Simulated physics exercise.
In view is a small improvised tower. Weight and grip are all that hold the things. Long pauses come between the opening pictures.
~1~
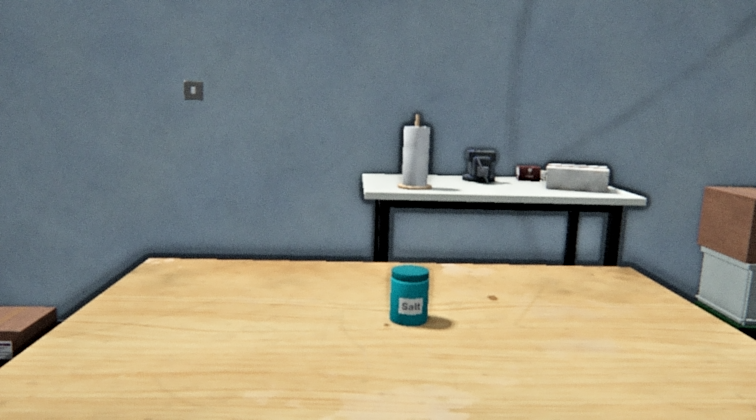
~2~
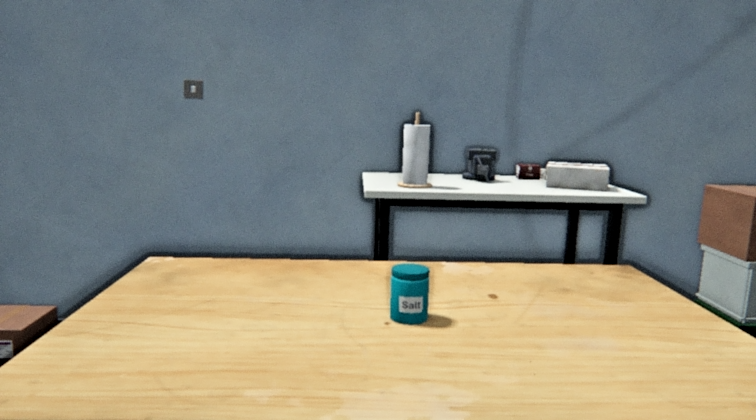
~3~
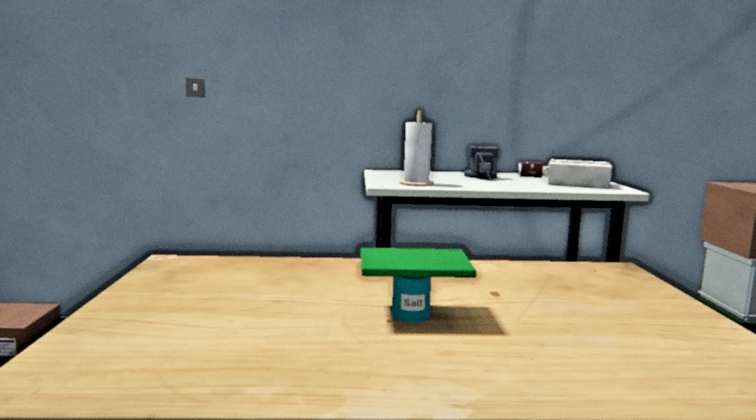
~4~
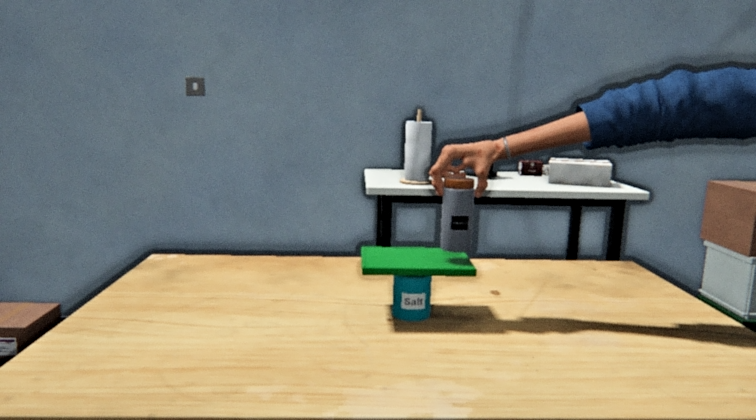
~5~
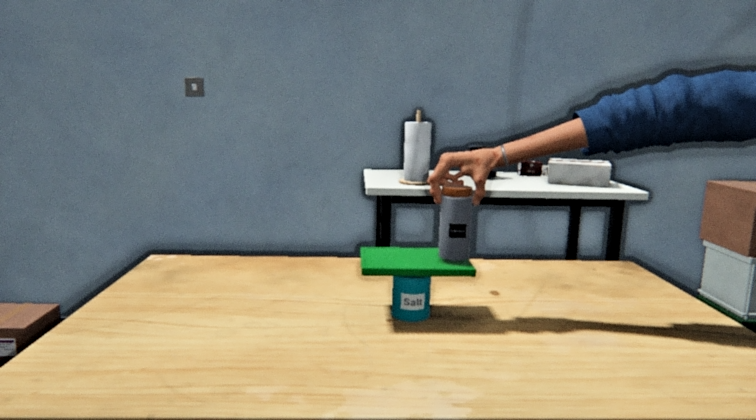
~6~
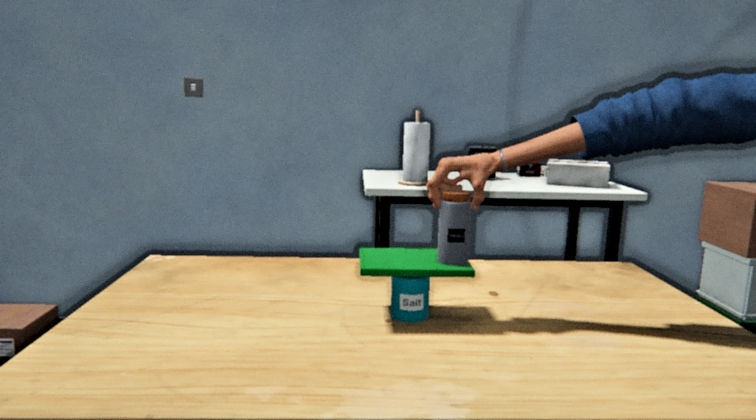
A hand in a blue sleeve reaches in from the right and lowers a grey jar onto the right end of a green lid, which has appeared on top of a teal salt container, and keeps hold of it. The container stands mid-table on pale wood, with a paper roll and other items on a white bench behind. The room, blue-walled, is seen from the table's front, the view barely shifting.
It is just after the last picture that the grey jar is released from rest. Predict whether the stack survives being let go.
A fall.
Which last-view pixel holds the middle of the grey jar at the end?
Look near (501, 310) in the final picture.
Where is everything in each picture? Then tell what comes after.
In the first frame, the last thing is not in view yet.
In the second frame, the last thing is not in view yet.
In the third frame, the last thing is not in view yet; green lid (415, 262).
In the fourth frame, still above its spot; grey jar (457, 214); green lid (415, 261).
In the fifth frame, still above its spot; grey jar (455, 222); green lid (415, 261).
In the sixth frame, in place under the hand; grey jar (454, 227); green lid (414, 262).
Then, 0.40 s past the last view, grey jar now fallen; green lid rocked 46° from its first pose.
Then, 0.50 s past the last view, green lid rocked 73° from its first pose.
Then, 1.00 s past the last view, green lid now fallen; turquoise jar displaced a little.
Finally, fallen, green lid and grey jar; turquoise jar still in place. Final places as the last picture's camera would see them, grey jar near (501, 310). The stack gives way.
